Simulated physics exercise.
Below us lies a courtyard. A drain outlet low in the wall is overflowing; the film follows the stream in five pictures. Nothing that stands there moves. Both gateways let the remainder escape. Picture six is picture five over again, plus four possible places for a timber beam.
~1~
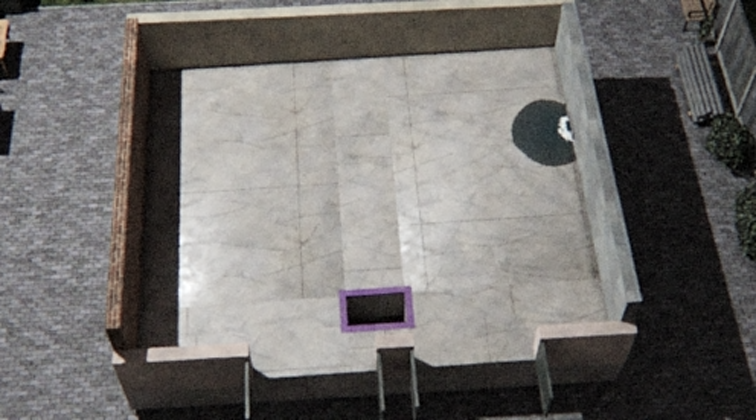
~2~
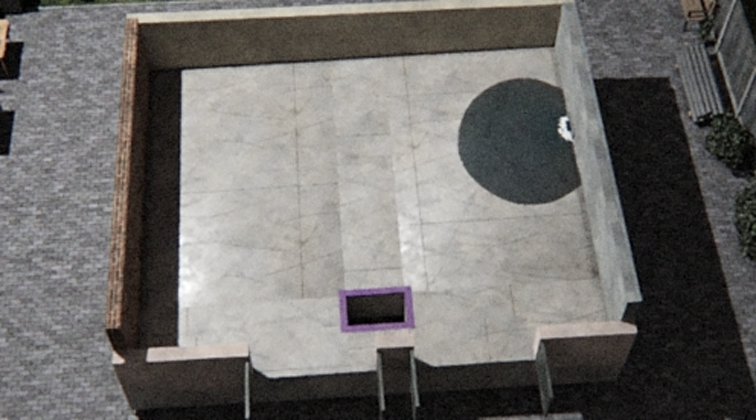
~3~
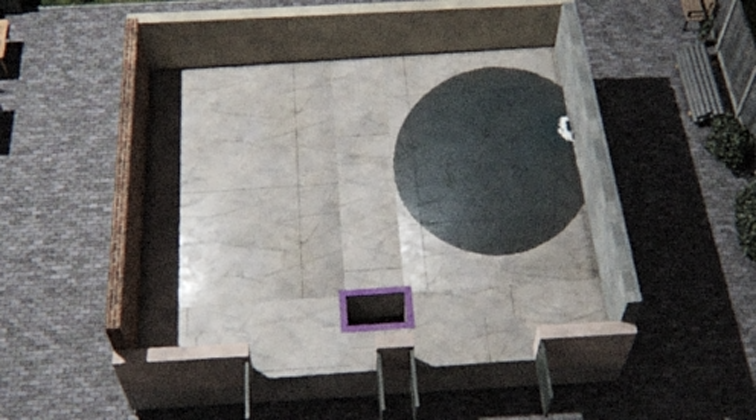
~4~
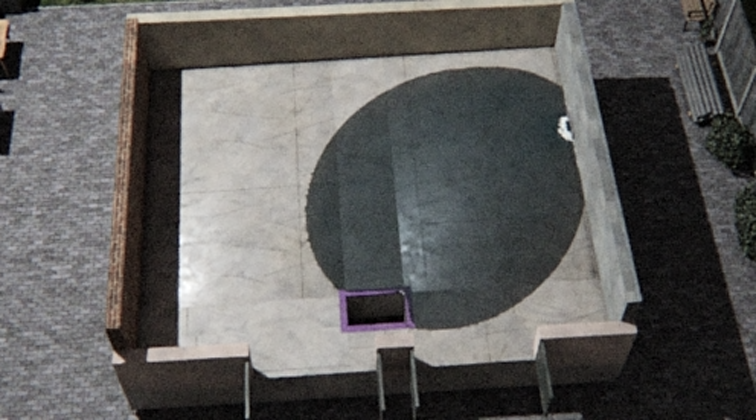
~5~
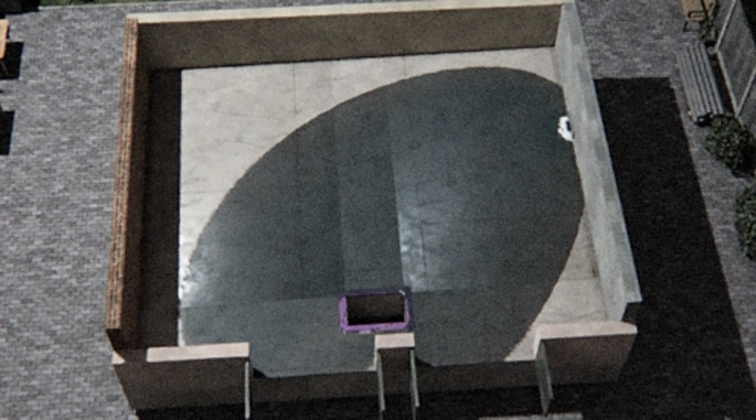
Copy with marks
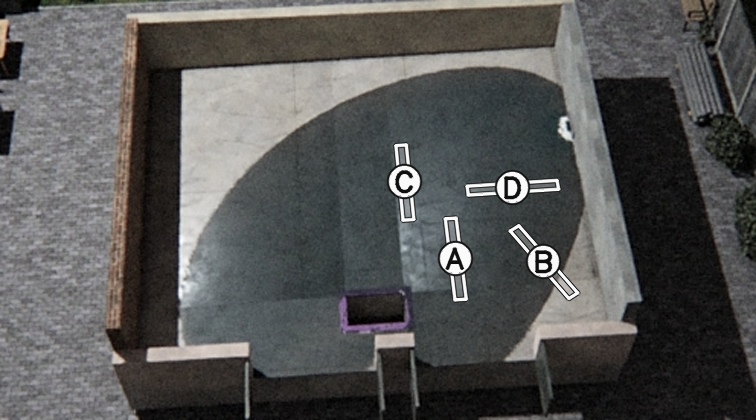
In a walled courtyard seen from above, dark water spreads from a small white outlet on the right-hand wall, widening leftward and toward the near side, reaching around the purple-rimmed opening and covering more than half the pale floor.
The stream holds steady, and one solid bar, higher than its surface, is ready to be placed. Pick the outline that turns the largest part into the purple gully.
Place C does it best.
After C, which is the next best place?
B it is.
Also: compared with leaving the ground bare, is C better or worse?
Place C is better.
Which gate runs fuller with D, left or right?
The left one.
On the marked copy, A from (460, 299) to (450, 218); B from (514, 228) to (573, 295); C from (408, 219) to (401, 145); D from (467, 190) to (557, 184).
Choosing A, about 12 % of the stream runs into the purple gully, about 82 % out by the gates.
Choosing B, about 26 % of the stream runs into the purple gully, about 68 % out by the gates.
Choosing C, about 38 % of the stream runs into the purple gully, about 55 % out by the gates.
Choosing D, about 10 % of the stream runs into the purple gully, about 86 % out by the gates.
